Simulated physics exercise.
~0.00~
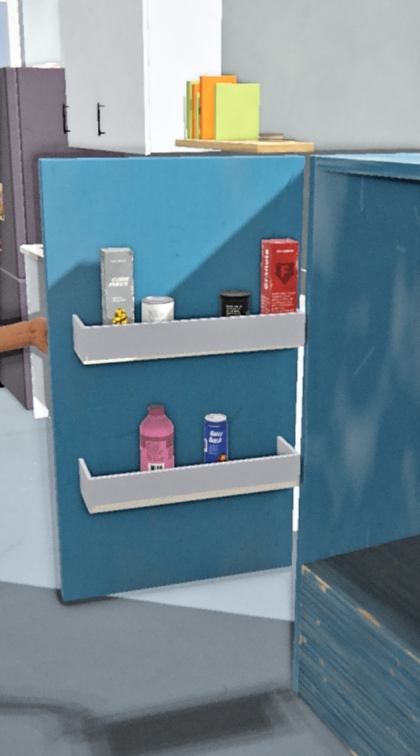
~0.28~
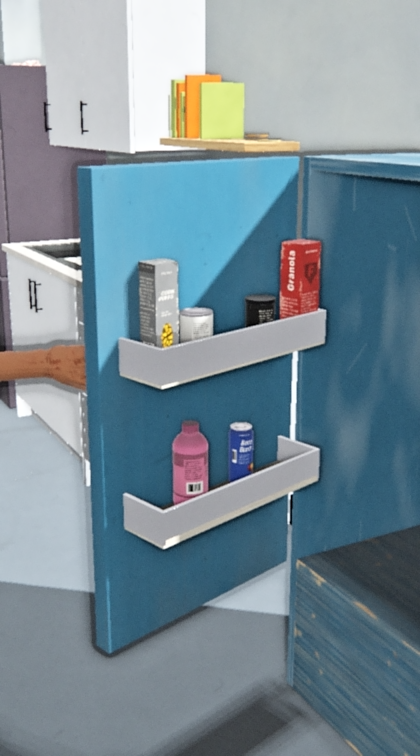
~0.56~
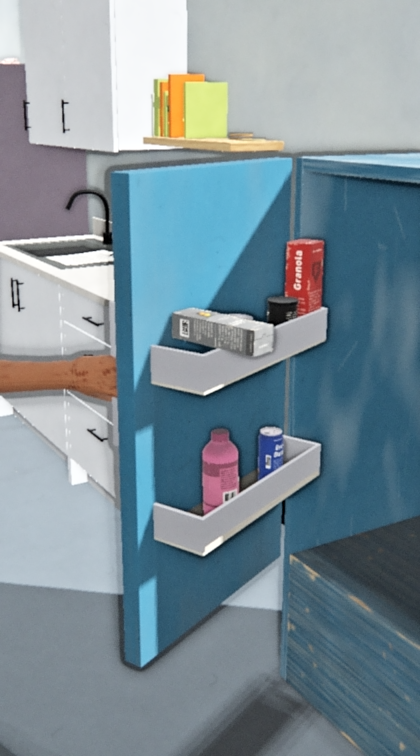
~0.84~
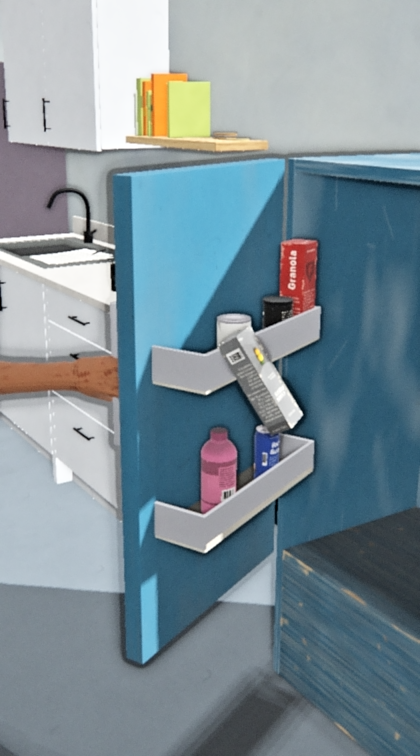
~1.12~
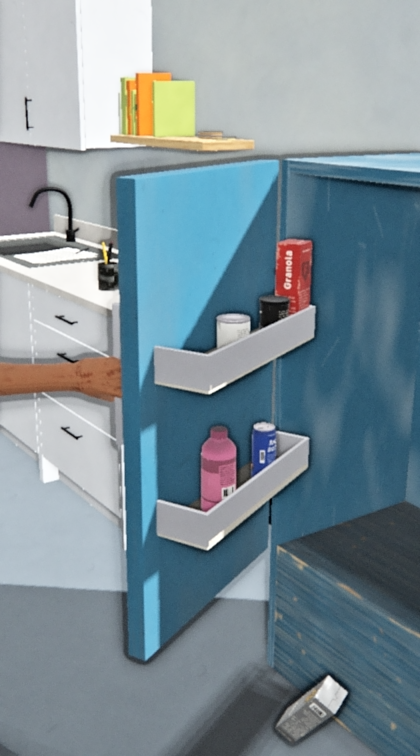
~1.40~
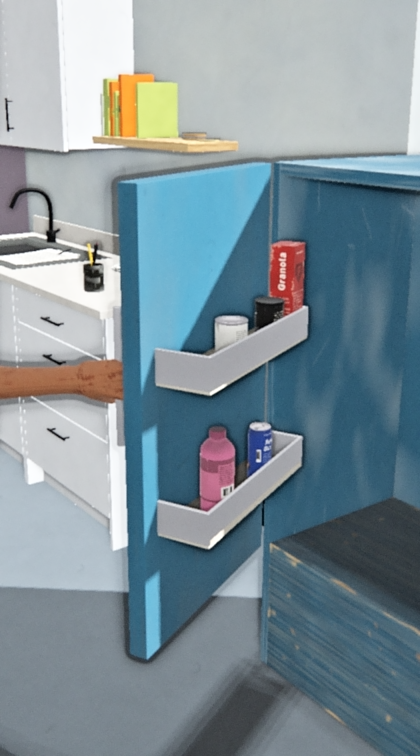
The footage shows an arm at the left edge of a blue door as it swings, its two racks holding containers; a grey carton on the upper rack tips over the rail, tumbles to the floor and leaves view, while the other five containers remain upright on the racks.
